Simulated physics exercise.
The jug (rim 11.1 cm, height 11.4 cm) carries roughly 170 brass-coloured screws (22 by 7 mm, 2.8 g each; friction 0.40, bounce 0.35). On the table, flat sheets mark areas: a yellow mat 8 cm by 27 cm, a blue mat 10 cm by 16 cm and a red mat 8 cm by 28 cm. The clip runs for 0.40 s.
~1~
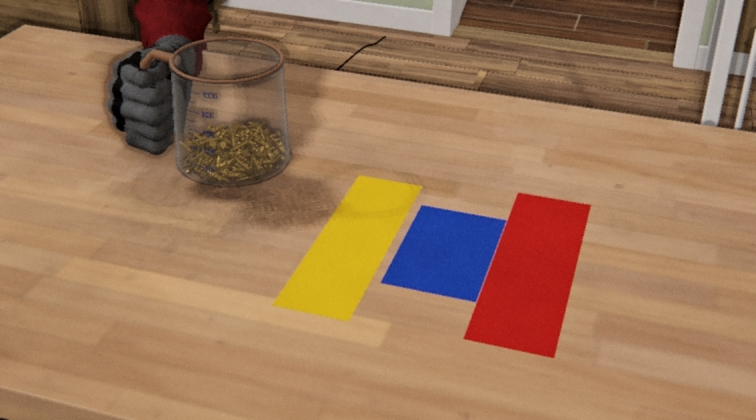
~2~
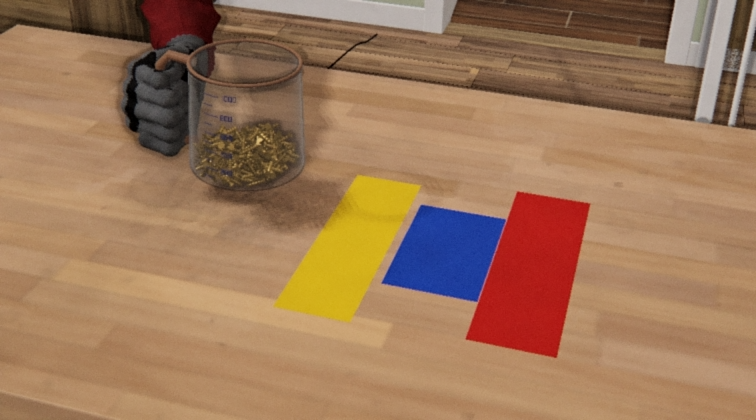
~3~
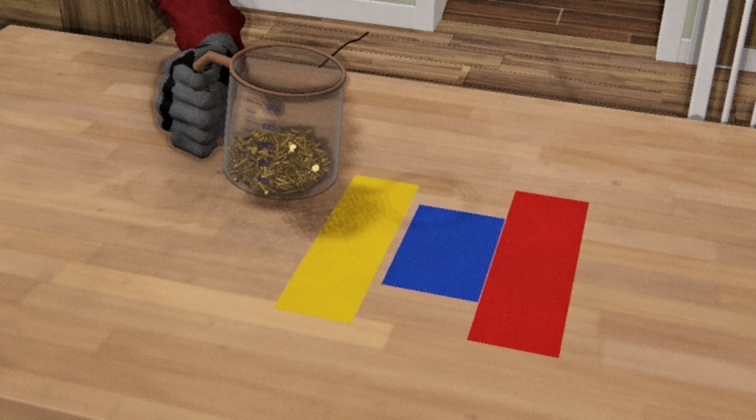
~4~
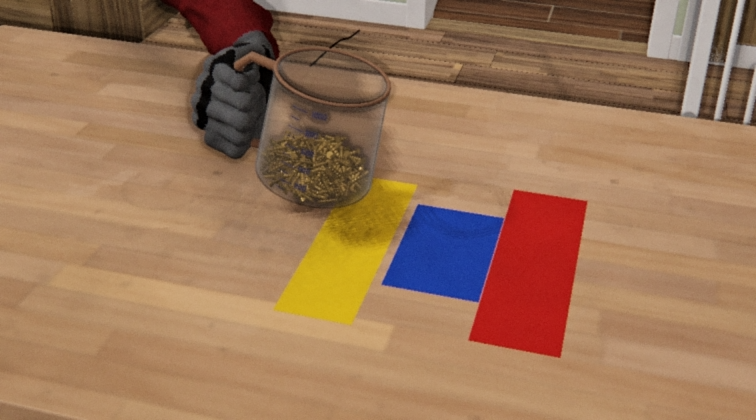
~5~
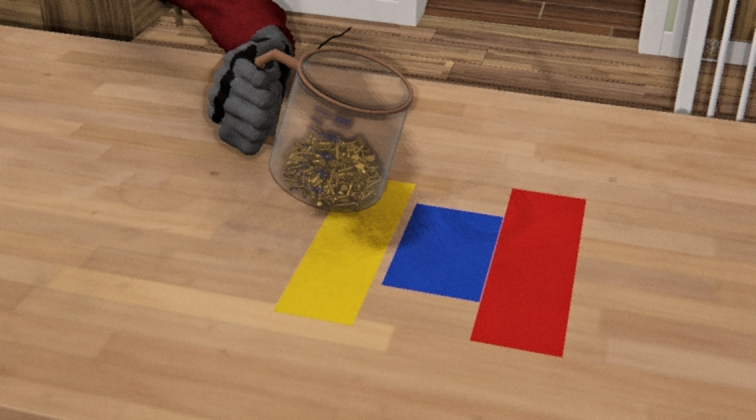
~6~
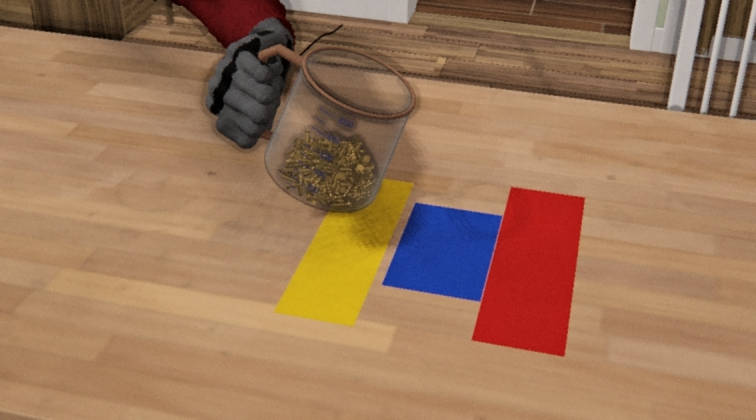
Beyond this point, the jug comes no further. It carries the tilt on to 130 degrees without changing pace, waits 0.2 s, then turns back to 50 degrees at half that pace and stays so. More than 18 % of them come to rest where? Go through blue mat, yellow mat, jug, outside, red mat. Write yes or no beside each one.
Blue mat yes, yellow mat yes, jug no, outside no, red mat no.
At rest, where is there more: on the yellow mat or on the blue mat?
Outcome: Greater share on the yellow mat.
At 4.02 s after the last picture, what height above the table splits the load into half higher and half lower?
Height: About 0 cm.
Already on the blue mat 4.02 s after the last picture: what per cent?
Amount so far: Close to 35 per cent.
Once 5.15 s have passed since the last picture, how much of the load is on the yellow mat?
At that moment, close to 55 % has got there.
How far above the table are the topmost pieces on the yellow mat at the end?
The top of the heap sits close to 2.0 cm up.
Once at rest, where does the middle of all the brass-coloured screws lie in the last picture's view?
(391, 234).
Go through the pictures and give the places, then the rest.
In the first picture, jug at (230, 99); tilt 0 degrees; moved 0.0 cm; lip at (278, 67); top of the load at (249, 129); yellow mat at (355, 240); blue mat at (447, 250); red mat at (534, 265).
In the second picture, jug at (246, 103); tilt 2 degrees; moved 2.0 cm; lip at (297, 71); top of the load at (230, 132).
In the third picture, jug at (285, 112); tilt 6 degrees; moved 6.4 cm; low side right; lip at (342, 82); top of the load at (283, 136).
In the fourth picture, jug at (324, 120); tilt 11 degrees; moved 10.7 cm; low side right; lip at (387, 93); top of the load at (338, 140).
In the fifth picture, jug at (343, 124); tilt 15 degrees; moved 12.7 cm; low side right; lip at (410, 101); top of the load at (353, 144).
In the sixth picture, jug at (342, 124); tilt 20 degrees; moved 12.7 cm; low side right; lip at (412, 106); top of the load at (331, 142); yellow mat at (351, 241); blue mat at (445, 249); red mat at (534, 261).
Then, 1.55 s after the last picture, tilt 110 degrees; jug 100 %; middle of all pieces on or above the table near (303, 147).
Then, 2.84 s after the last picture, tilt 111 degrees; blue mat 35 %, yellow mat 55 %, outside 10 %; middle of all pieces on or above the table near (391, 232).
Then, 4.02 s after the last picture, tilt 77 degrees; blue mat 35 %, yellow mat 55 %, outside 10 %; middle of all pieces on or above the table near (391, 232).
Then, 5.15 s after the last picture, tilt 50 degrees; blue mat 35 %, yellow mat 55 %, outside 10 %; middle of all pieces on or above the table near (391, 232).
In the end, blue mat 35 %, yellow mat 55 %, jug 0 %, outside 10 %, red mat 0 %.
